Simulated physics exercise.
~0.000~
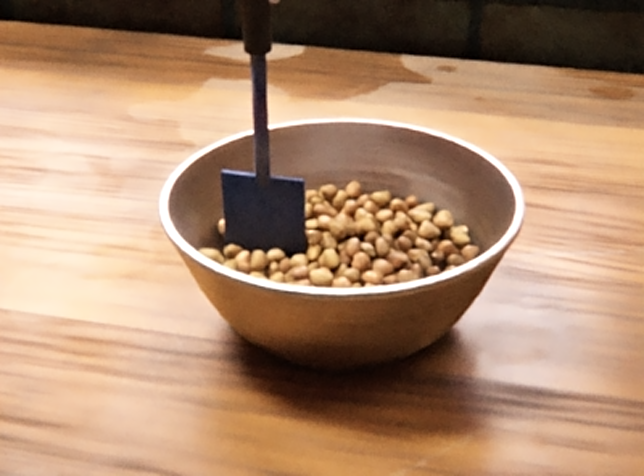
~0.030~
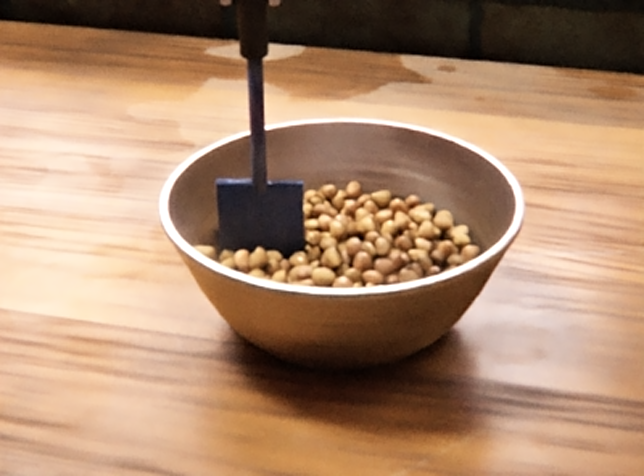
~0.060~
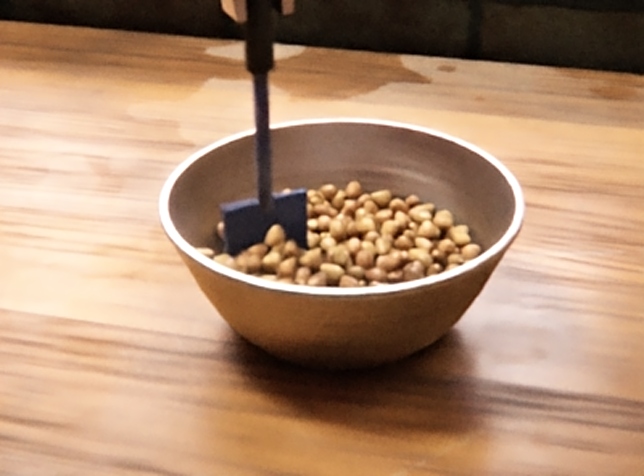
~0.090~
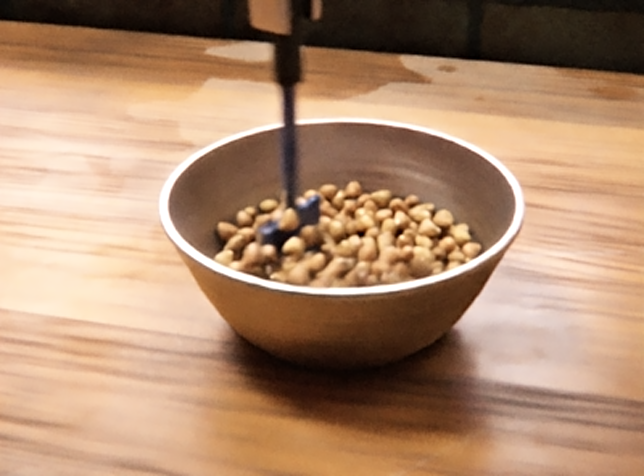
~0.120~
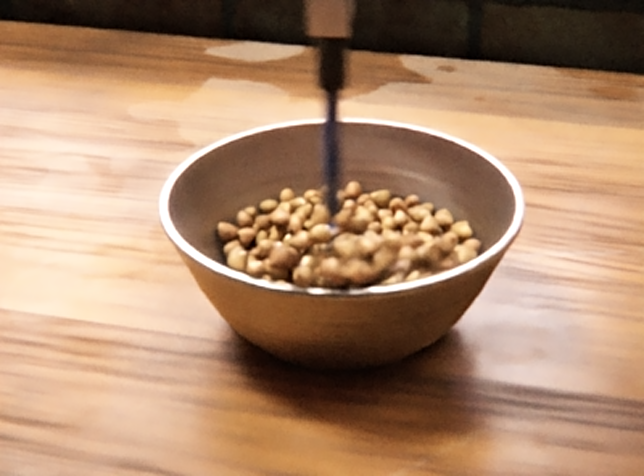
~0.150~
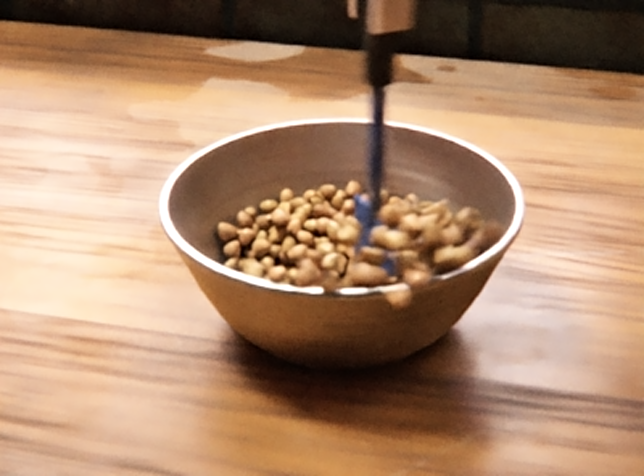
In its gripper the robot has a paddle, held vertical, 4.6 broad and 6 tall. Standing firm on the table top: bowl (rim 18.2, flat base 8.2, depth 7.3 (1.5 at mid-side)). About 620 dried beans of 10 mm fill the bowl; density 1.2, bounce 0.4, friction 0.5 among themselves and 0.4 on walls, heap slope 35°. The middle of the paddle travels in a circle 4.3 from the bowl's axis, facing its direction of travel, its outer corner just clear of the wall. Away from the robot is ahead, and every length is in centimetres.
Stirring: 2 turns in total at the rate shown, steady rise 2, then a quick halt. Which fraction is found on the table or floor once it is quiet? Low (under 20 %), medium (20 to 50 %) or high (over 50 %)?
Medium - 20 to 50 %.
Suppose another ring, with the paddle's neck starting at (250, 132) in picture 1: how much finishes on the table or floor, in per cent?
About 25 percent ends up on the table or floor.
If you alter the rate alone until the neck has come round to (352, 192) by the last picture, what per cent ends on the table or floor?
Roughly 25 per cent.
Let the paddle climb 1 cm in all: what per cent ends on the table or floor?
About 40 percent.
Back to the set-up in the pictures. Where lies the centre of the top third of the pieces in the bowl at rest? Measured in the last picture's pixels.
I'd say close to (366, 251).
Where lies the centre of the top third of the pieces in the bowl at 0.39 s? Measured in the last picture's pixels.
I'd point to somewhere close to (236, 222).
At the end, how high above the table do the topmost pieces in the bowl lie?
It reaches some 7.0 cm above the table.
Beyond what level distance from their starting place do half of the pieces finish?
My guess is close to 9 centimetres.
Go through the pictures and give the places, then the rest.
Paddle neck at (262, 150), 0° round; upper third of the load around (348, 253), from x 210 to 470, top at y 190; 622 in the bowl, in the first picture.
Paddle neck at (259, 156), 11° round; upper third of the load around (343, 256), from x 205 to 470, top at y 190, in the second picture.
Paddle neck at (264, 172), 39° round; upper third of the load around (333, 261), from x 200 to 470, top at y 190, in the third picture.
Paddle neck at (291, 186), 68° round; upper third of the load around (344, 270), from x 210 to 470, top at y 190, in the fourth picture.
Paddle neck at (332, 192), 97° round; upper third of the load around (372, 264), from x 220 to 475, top at y 190; 620 in the bowl, 2 in flight or on the tool, in the fifth picture.
Paddle neck at (376, 188), 126° round; upper third of the load around (412, 250), from x 225 to 490, top at y 190; 616 in the bowl, 6 in flight or on the tool, in the sixth picture.
After 0.39 s, 356° round, highest piece 11 above the table; 476 in the bowl, 79 on the table or floor, 67 in flight or on the tool.
After 0.62 s, 226° round, highest piece 8 above the table; 434 in the bowl, 175 on the table or floor, 13 in flight or on the tool.
After 0.94 s, 0° round, highest piece 8 above the table; 434 in the bowl, 188 on the table or floor.
After 1.64 s, 0° round, highest piece 8 above the table; 434 in the bowl, 188 on the table or floor.
At rest, 434 in the bowl, 188 on the table or floor. That is 30 % on the table or floor.
